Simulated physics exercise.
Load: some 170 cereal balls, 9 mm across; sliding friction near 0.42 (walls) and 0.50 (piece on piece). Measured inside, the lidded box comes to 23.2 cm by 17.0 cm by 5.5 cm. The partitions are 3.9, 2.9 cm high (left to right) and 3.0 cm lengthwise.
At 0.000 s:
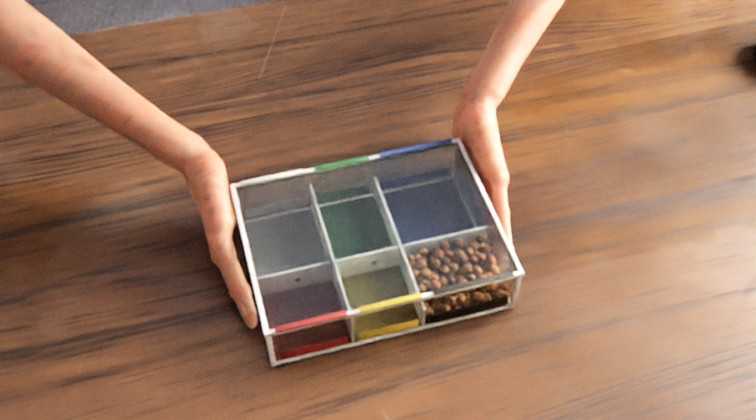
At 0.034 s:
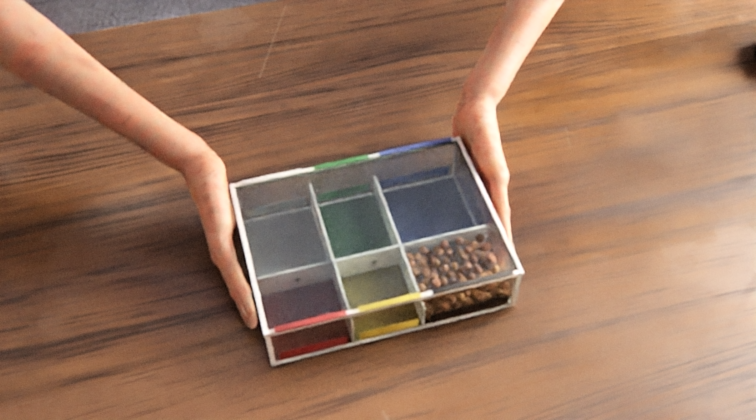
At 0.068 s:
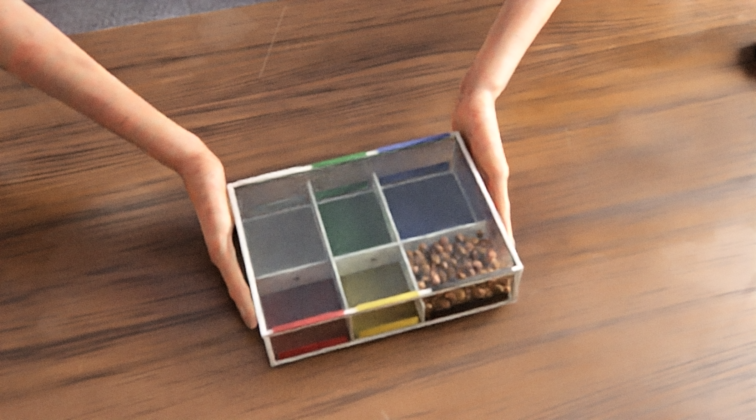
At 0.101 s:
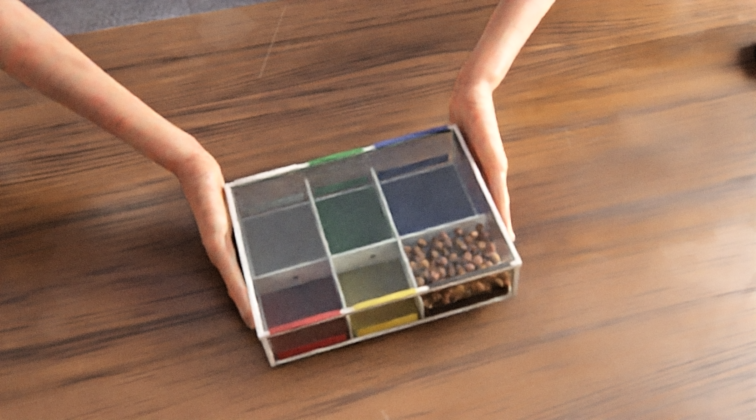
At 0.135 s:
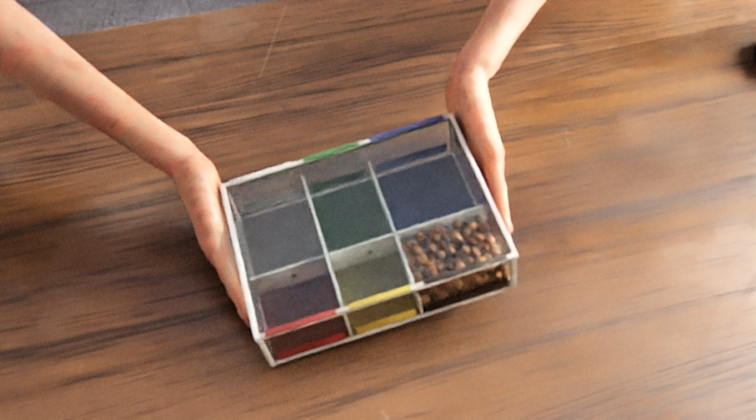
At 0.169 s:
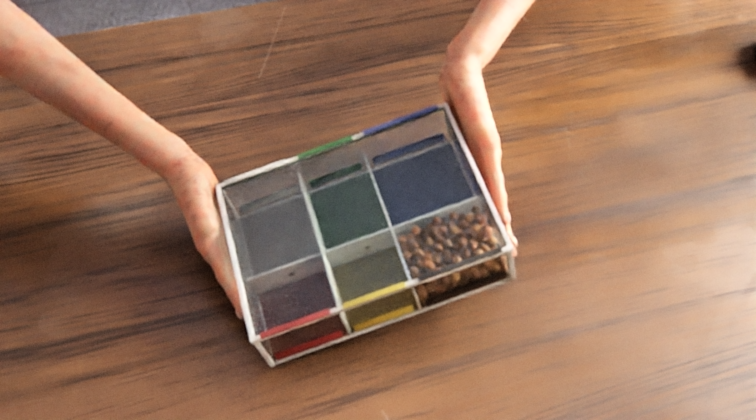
The video shows two hands holding a clear lidded box with colour-edged compartments on a wooden table, small brown balls filling the front right section. The hands gradually tilt the box, raising its right side slightly while the balls stay in that section.
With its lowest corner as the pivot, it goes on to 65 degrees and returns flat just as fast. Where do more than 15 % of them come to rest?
Outcome: Red: Fails; blue: Fails; green: Fails; yellow: Succeeds; white: Fails; black: Succeeds.
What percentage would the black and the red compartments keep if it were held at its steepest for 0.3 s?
Result - black: 70 %; red: 10 %.
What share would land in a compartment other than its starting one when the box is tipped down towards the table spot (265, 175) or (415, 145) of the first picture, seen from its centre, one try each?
Near 35 and 15 percent, in that order.
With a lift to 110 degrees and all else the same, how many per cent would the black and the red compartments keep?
Result - black at 5 percent, red at 55 percent.
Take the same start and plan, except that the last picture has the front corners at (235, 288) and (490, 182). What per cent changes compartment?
Something like 55 in a hundred.
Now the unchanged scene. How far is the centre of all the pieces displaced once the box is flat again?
The balance point ends up some 5.0 centimetres from where it began.
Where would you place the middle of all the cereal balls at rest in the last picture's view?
When it all comes to rest, the middle is near (427, 292).
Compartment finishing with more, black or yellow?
The black compartment.
Then, at 0.69 s, tilt 65 degrees; yellow 5 %, black 95 %.
After 1.04 s, tilt 28 degrees; red 5 %, yellow 25 %, black 70 %.
After 1.49 s, tilt 0 degrees; red 5 %, yellow 25 %, black 70 %.
By 2.0 s all is still; red 5 %, blue 0 %, green 0 %, yellow 25 %, white 0 %, black 70 %.
